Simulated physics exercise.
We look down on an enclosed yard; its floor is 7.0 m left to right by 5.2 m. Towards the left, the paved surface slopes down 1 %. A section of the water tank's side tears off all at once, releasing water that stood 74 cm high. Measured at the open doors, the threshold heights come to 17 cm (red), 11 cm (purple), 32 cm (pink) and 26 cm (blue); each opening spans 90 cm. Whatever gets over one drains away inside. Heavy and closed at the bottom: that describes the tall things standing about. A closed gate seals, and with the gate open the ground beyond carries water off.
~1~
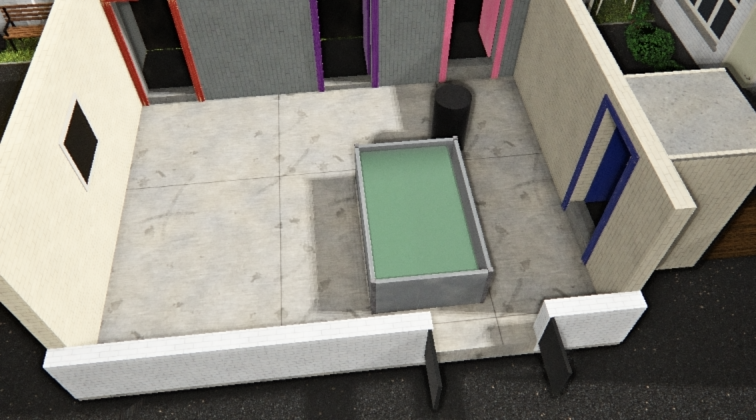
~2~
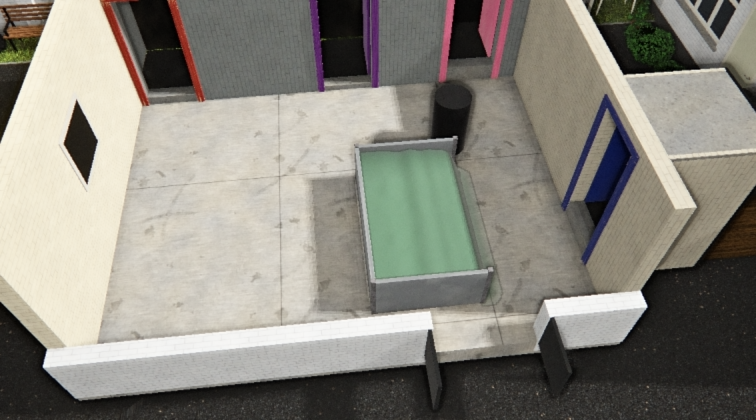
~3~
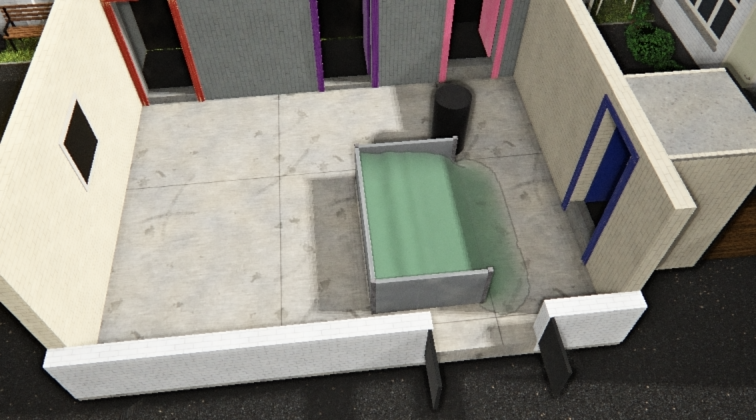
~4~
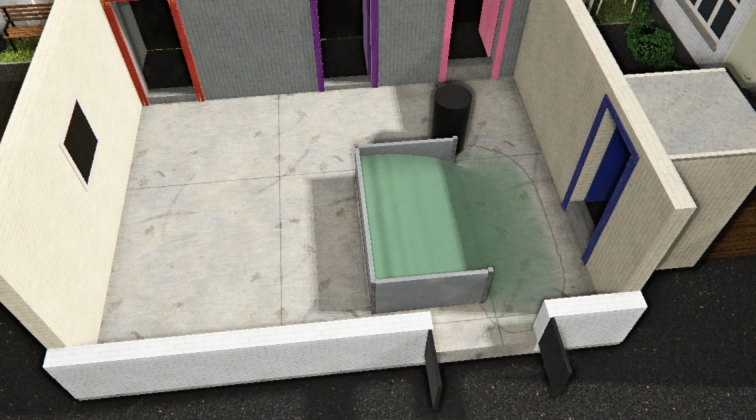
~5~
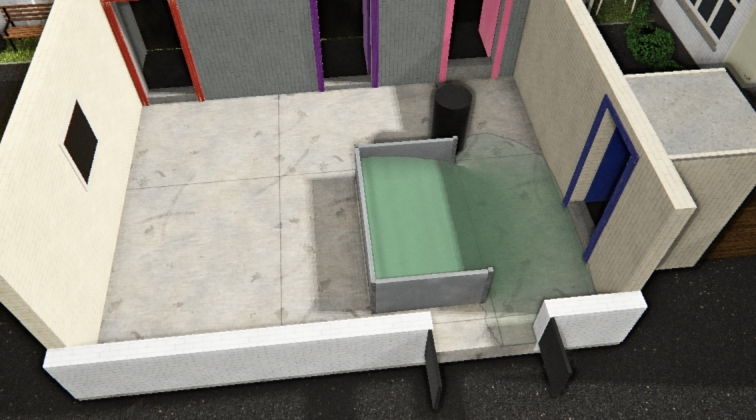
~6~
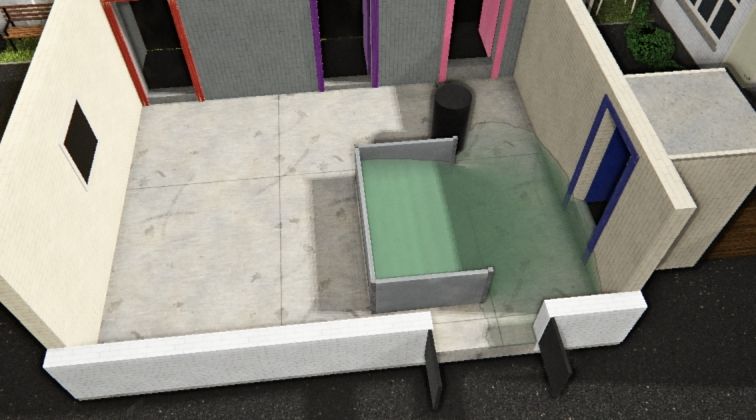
A gray tank of green water stood in a walled yard until its right side gave way, and the water poured out, spreading across the paving toward the blue doorway and the front gate.
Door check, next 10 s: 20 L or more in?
Result: Red door: The inflow ends up lower than the cap, purple door: The inflow ends up lower than the cap, pink door: The inflow ends up lower than the cap, blue door: The inflow ends up higher than the cap.
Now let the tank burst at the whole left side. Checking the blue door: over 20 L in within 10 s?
Then: Blue short of it.
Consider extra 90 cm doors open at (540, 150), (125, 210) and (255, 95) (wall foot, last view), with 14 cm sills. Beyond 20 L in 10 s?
Check each in turn: The first succeeds, the second fails, the third fails.
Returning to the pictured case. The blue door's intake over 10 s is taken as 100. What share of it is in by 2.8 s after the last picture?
By that time, around 100 per cent.
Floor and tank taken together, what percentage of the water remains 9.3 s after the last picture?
Some 78 in a hundred.
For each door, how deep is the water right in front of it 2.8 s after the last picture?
Depths: Red door 0 cm, purple door 8 cm, pink door 24 cm, blue door 16 cm.
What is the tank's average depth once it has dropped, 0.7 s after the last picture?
28 cm.
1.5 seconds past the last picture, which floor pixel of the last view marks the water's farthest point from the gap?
Roughly at pixel (513, 76).
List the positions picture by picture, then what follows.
Still water, 74 cm deep, in the water tank at (418, 207), in the first frame.
The front is at a hidden place, 1.3 m from the gap at (465, 223); 0.5 m2 of floor is under water; 74 cm left at the back of the water tank, in the second frame.
Water pours out at (464, 224) and has run 1.5 m, to (467, 162); typically 12 cm deep outside, 71 cm at the water tank's back, in the third frame.
Water pours out at (464, 226) and has run 1.8 m, to (497, 154); typically 11 cm deep outside, 64 cm at the water tank's back, in the fourth frame.
Water pours out at (464, 226) and has run 2.2 m, to (511, 143); typically 10 cm deep outside, 63 cm at the water tank's back, in the fifth frame.
Water pours out at (464, 226) and has run 2.6 m, to (536, 136); typically 11 cm deep outside, 57 cm at the water tank's back, in the sixth frame.
Then, 0.7 s after the last picture water covers 20 % of the floor and is deepest (50 cm) near (605, 317); red door not reached, purple door not reached, pink door not reached, blue door 48 cm at the sill, 80 L in.
Then, 1.5 s after the last picture water covers 30 % of the floor and is deepest (38 cm) near (605, 317); red door not reached, purple door not reached, pink door 27 cm at the sill, 0 L in, blue door 34 cm at the sill, 152 L in.
Then, 2.8 s after the last picture water covers 50 % of the floor and is deepest (24 cm) near (484, 105); red door not reached, purple door 8 cm at the sill, 0 L in, pink door 24 cm at the sill, 0 L in, blue door 16 cm at the sill, 165 L in.
Then, 5.3 s after the last picture water covers 85 % of the floor and is deepest (14 cm) near (116, 249); red door 6 cm at the sill, 0 L in, purple door 5 cm at the sill, 0 L in, pink door 10 cm at the sill, 0 L in, blue door 5 cm at the sill, 165 L in.
Then, 9.3 s after the last picture water covers 90 % of the floor and is deepest (13 cm) near (93, 372); red door 10 cm at the sill, 0 L in, purple door 4 cm at the sill, 0 L in, pink door 7 cm at the sill, 0 L in, blue door 7 cm at the sill, 165 L in.
